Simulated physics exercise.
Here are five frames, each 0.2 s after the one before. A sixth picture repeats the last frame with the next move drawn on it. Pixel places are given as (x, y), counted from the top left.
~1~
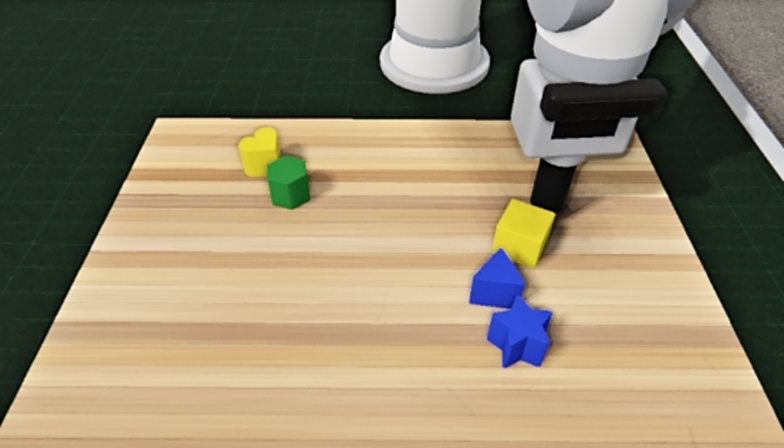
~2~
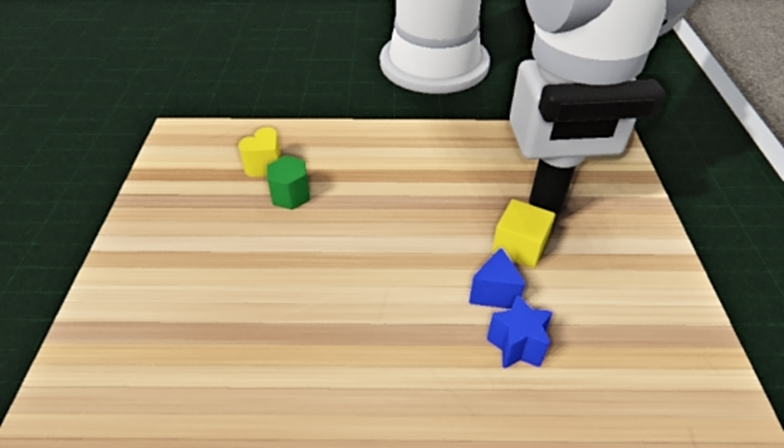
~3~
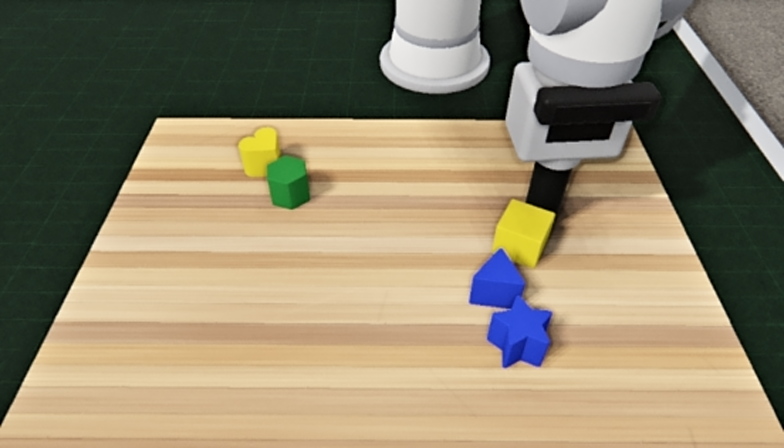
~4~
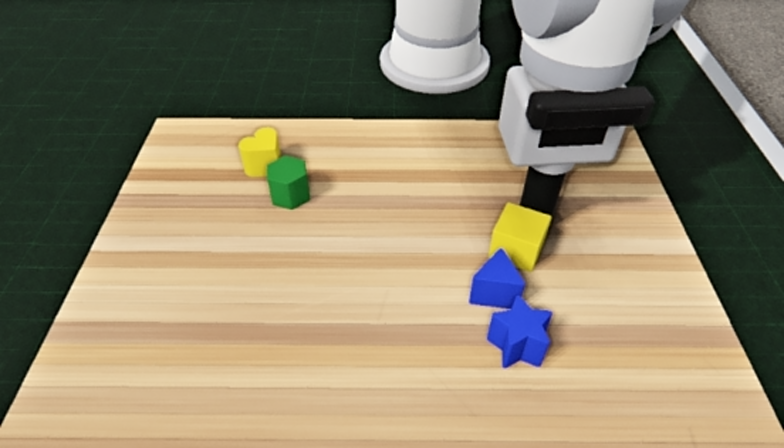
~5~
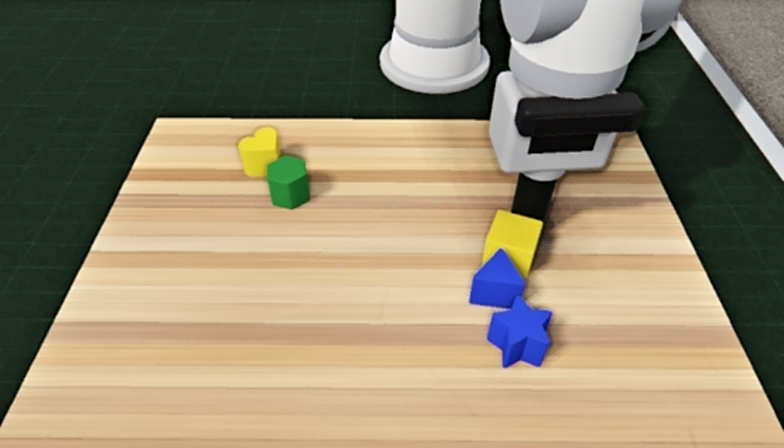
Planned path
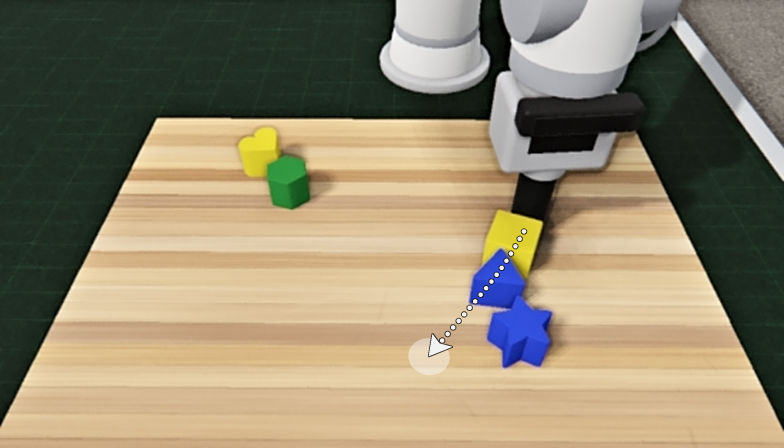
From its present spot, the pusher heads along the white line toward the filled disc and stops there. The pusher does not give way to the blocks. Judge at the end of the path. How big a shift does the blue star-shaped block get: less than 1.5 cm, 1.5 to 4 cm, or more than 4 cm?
The answer will be the short band, under 1.5 cm.
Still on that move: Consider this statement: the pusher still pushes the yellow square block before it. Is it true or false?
My answer: True.
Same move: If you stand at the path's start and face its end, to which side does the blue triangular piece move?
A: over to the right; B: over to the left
That would be B.
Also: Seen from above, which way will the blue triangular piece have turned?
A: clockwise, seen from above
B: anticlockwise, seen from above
That would be B.
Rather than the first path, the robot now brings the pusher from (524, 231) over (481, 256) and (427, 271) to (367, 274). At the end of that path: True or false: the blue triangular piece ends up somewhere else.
True - the claim holds.
The drawn path runs from (524, 231) over (485, 290) to (429, 356).
The first path, step by step. One third of the way, pusher (503, 255); blue triangular piece (477, 306), turned 35° anticlockwise; yellow square block (483, 270), turned 15° clockwise.
Two thirds of the way, pusher (470, 296); blue triangular piece (442, 358), turned 40° anticlockwise; yellow square block (447, 317); blue star-shaped block (524, 326), turned 25° anticlockwise.
At the end, pusher (430, 342); blue triangular piece (415, 421), turned 55° anticlockwise; yellow square block (409, 372); blue star-shaped block (524, 326), turned 25° anticlockwise.
